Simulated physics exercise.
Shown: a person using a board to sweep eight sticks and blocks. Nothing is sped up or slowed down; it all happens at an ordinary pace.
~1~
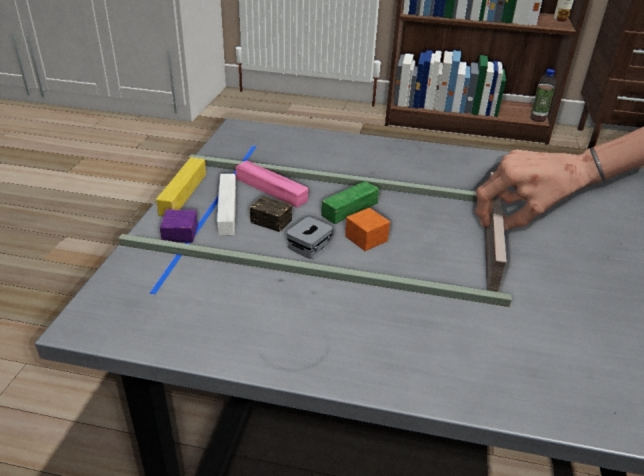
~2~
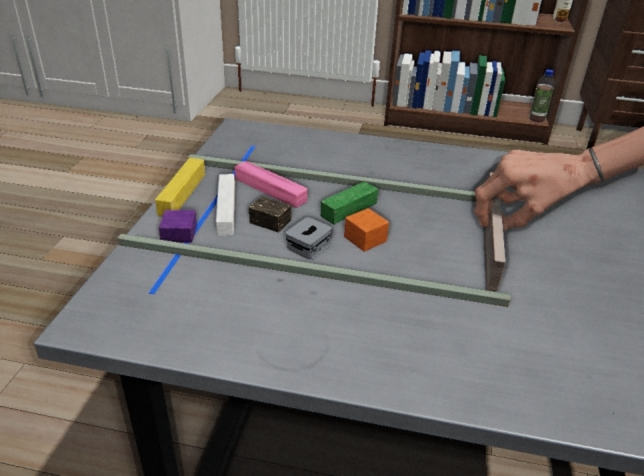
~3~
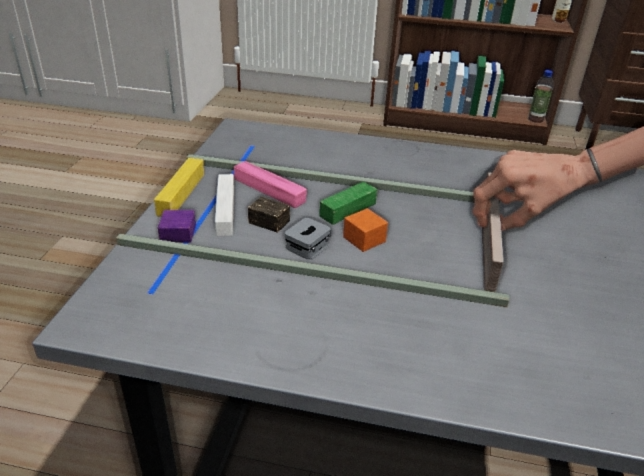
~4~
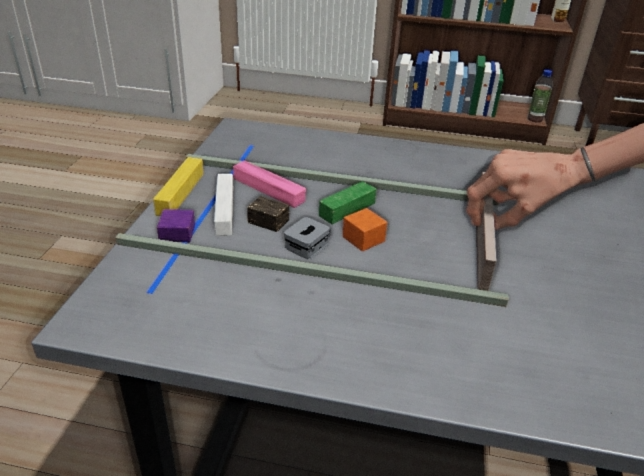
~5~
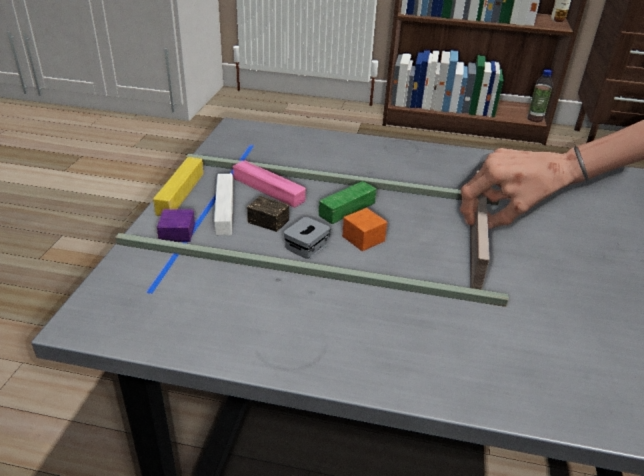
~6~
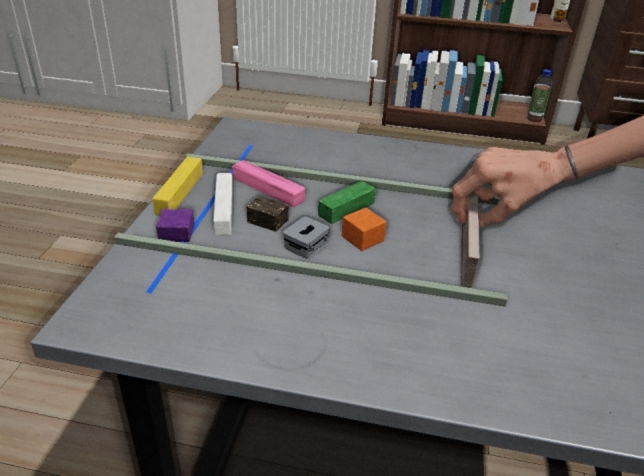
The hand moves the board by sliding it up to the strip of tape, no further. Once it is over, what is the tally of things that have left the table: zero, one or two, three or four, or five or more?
Watch it: A handful - three or four - go plunging down.
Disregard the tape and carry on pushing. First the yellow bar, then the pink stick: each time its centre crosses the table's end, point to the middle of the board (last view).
The middle is at (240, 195) when it's the yellow bar, and at (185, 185) when it's the pink stick.
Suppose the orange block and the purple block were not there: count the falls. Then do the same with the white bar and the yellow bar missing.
Try 1: 1; try 2: 0.
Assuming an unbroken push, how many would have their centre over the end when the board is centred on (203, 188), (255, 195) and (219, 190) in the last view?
3; 0; 3.
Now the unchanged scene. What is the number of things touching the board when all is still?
The count in contact is 3.
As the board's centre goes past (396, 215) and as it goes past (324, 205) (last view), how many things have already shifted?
Up to then 0, and up to the other point 4.
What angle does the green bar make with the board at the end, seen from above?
The angle is some 0°.
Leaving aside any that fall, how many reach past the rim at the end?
The figure is 2.
Soon after, none off yet; yellow bar at rest near (179, 185); purple block at rest near (176, 225); white bar at rest near (224, 203).
Then, none off yet; yellow bar moved a little near (163, 186); purple block moved about its own width near (133, 221); white bar moved a little near (173, 198).
At rest, the number that fall off is three or four; fallen, white bar, purple block and yellow bar.
